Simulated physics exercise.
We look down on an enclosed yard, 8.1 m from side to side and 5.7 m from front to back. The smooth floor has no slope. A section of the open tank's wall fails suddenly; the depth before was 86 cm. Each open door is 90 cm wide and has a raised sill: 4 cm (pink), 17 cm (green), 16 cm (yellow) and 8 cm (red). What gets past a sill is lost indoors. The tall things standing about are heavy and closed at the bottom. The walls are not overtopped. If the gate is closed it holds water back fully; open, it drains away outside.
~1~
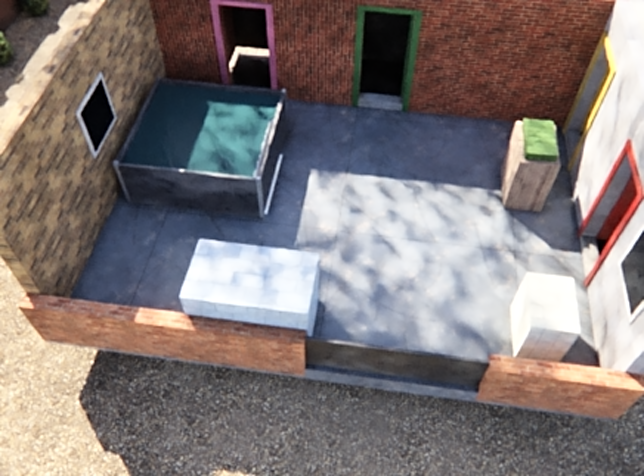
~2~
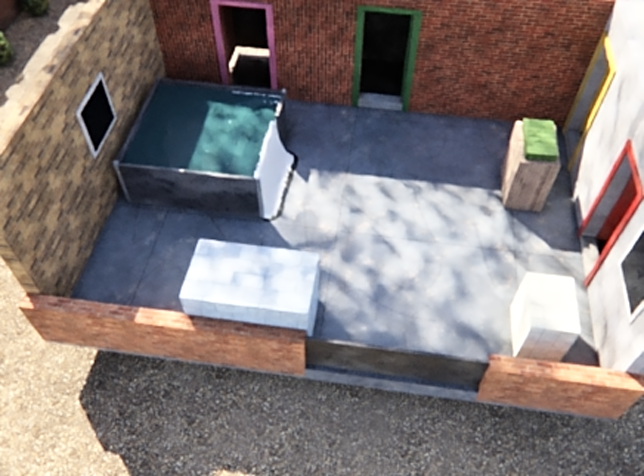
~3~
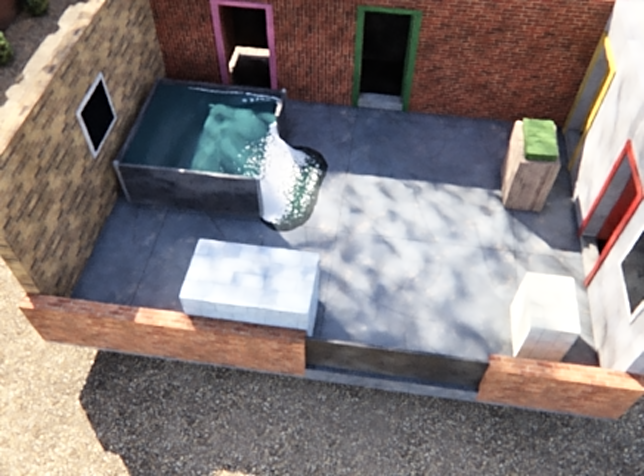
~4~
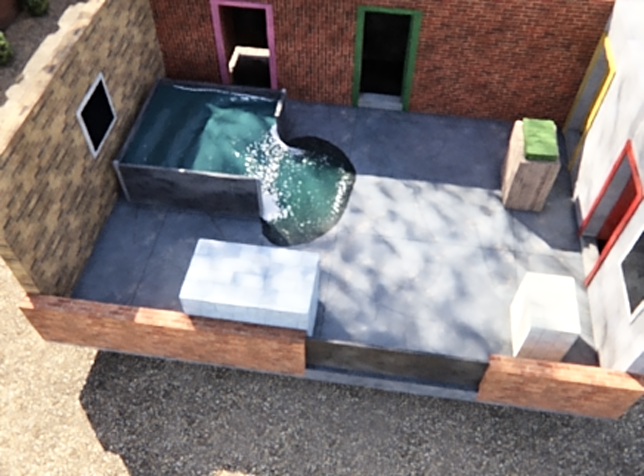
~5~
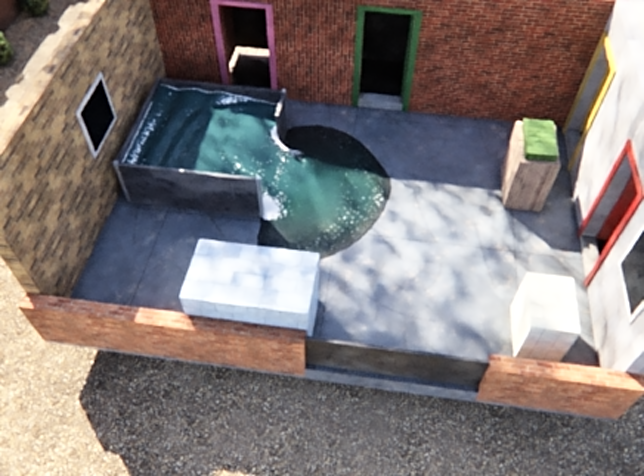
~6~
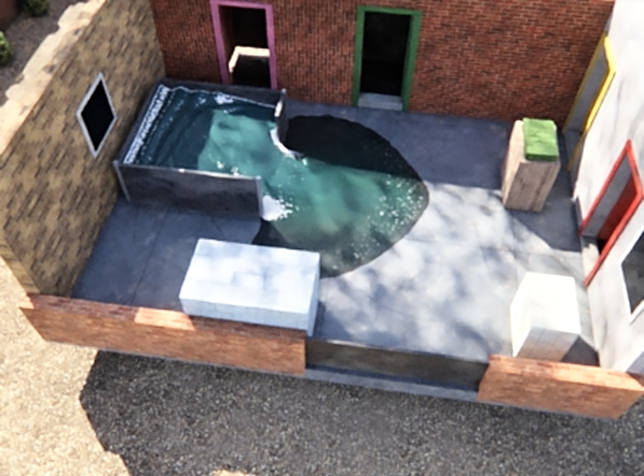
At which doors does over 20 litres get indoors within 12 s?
The water let in: At the pink door it stays under the limit; at the green door it keeps below the limit; at the yellow door it goes over the limit; at the red door it exceeds the limit.
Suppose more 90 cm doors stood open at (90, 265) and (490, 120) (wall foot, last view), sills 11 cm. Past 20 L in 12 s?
In turn: Not over, above.
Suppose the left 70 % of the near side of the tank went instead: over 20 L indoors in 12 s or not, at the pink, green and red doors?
Then: Pink under, green below, red over.
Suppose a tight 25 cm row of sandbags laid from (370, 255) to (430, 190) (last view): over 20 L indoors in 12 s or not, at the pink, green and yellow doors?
Then: Pink under, green below, yellow over.
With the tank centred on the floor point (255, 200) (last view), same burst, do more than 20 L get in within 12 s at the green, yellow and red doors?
Then: Green below, yellow over, red over.
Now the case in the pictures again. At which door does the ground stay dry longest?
It is the pink one.
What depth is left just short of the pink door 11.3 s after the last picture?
Roughly 6.5 cm deep.
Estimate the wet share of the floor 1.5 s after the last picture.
About 65 per cent.
Then, 0.7 s after the last picture water covers 50 % of the floor and is deepest (46 cm) near (272, 193); pink door not reached, green door 8 cm at the sill, 0 L in, yellow door not reached, red door not reached.
Then, 1.5 s after the last picture water covers 65 % of the floor and is deepest (40 cm) near (514, 382); pink door not reached, green door 4 cm at the sill, 0 L in, yellow door 10 cm at the sill, 0 L in, red door 19 cm at the sill, 77 L in.
Then, 2.8 s after the last picture water covers 70 % of the floor and is deepest (40 cm) near (585, 347); pink door not reached, green door 5 cm at the sill, 0 L in, yellow door 27 cm at the sill, 54 L in, red door 25 cm at the sill, 276 L in.
Then, 6.3 s after the last picture water covers 75 % of the floor and is deepest (22 cm) near (318, 344); pink door 2 cm at the sill, 0 L in, green door 6 cm at the sill, 0 L in, yellow door 14 cm at the sill, 101 L in, red door 16 cm at the sill, 548 L in.
Then, 11.3 s after the last picture water covers 95 % of the floor and is deepest (18 cm) near (131, 170); pink door 6 cm at the sill, 3 L in, green door 11 cm at the sill, 0 L in, yellow door 11 cm at the sill, 101 L in, red door 12 cm at the sill, 582 L in.
